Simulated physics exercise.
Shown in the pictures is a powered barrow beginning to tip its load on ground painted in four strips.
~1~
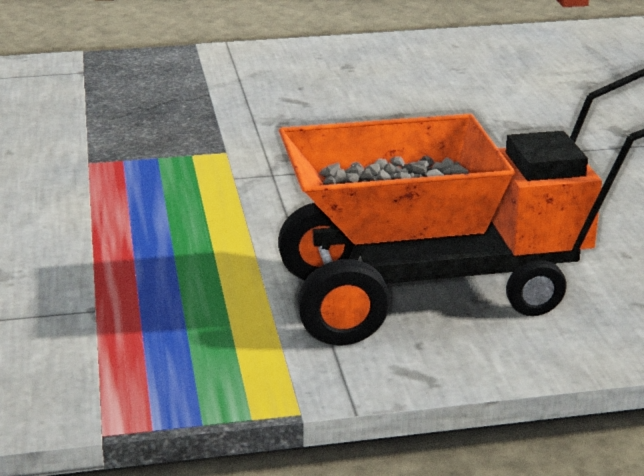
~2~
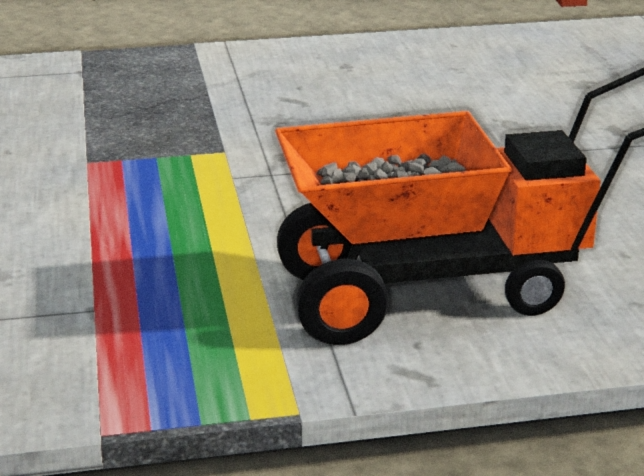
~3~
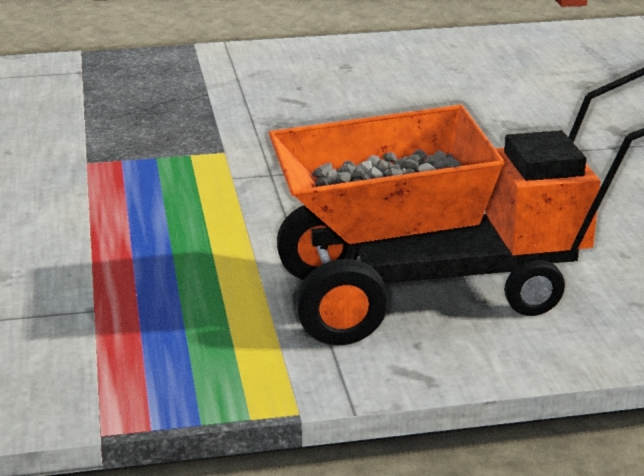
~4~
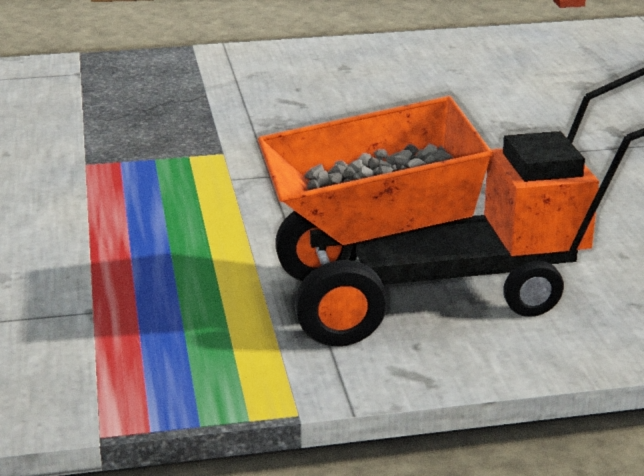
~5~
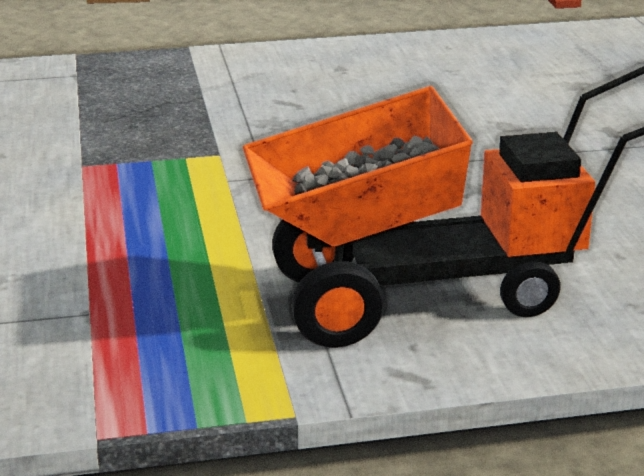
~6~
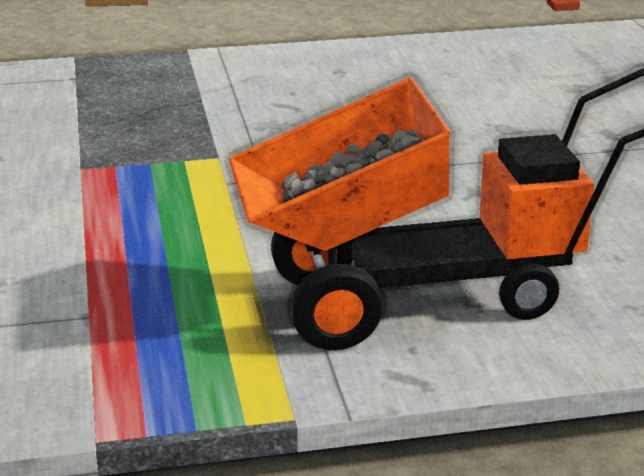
Orange skip of a small barrow loaded with grey stones tilting gradually forward to the left, beside red, blue, green and yellow strips.
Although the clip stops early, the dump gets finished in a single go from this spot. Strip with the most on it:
Blue strip.
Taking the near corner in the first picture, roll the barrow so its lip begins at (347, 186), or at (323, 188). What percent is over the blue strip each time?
In order: 20 % and 30 %.
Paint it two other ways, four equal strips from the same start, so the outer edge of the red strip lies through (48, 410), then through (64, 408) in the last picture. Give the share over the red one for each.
I'd estimate some 10 per cent, and then some 20 per cent.
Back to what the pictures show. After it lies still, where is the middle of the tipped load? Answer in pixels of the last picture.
I'd mark it at roughly (144, 326).
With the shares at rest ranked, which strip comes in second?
Just behind the leader sits red.
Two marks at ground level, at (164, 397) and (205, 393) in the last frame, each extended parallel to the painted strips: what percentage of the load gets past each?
I'd say about 50 and about 80 in a hundred.
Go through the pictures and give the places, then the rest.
The first picture shows lip of the skip near (304, 190), level; top of the load near (396, 178), broken stones; yellow strip near (266, 377); green strip near (219, 382); blue strip near (172, 387); red strip near (124, 391).
The second picture shows lip of the skip near (301, 190), tipped barely; top of the load near (407, 177).
The third picture shows lip of the skip near (294, 193), tipped barely; top of the load near (412, 179).
The fourth picture shows lip of the skip near (282, 199), tipped a little; top of the load near (416, 165).
The fifth picture shows lip of the skip near (266, 208), tipped a little; top of the load near (413, 171).
The sixth picture shows lip of the skip near (250, 221), tipped clearly; top of the load near (412, 158); yellow strip near (260, 382); green strip near (213, 387); blue strip near (166, 392); red strip near (118, 398).
Shortly afterwards, skip tipped steeply; the whole lot in the skip.
Next, skip tipped right over; the bulk in the skip; only a few over the green strip; near a quarter over the blue strip; only a few over the red strip.
Some moments later, skip tipped right over; a little in the skip; a little over the green strip; near a third over the blue strip; near a quarter over the red strip; a little off the paint.
In the end, skip tipped right over; a little in the skip; none at all over the yellow strip; a little over the green strip; near a third over the blue strip; near a quarter over the red strip; a little off the paint.
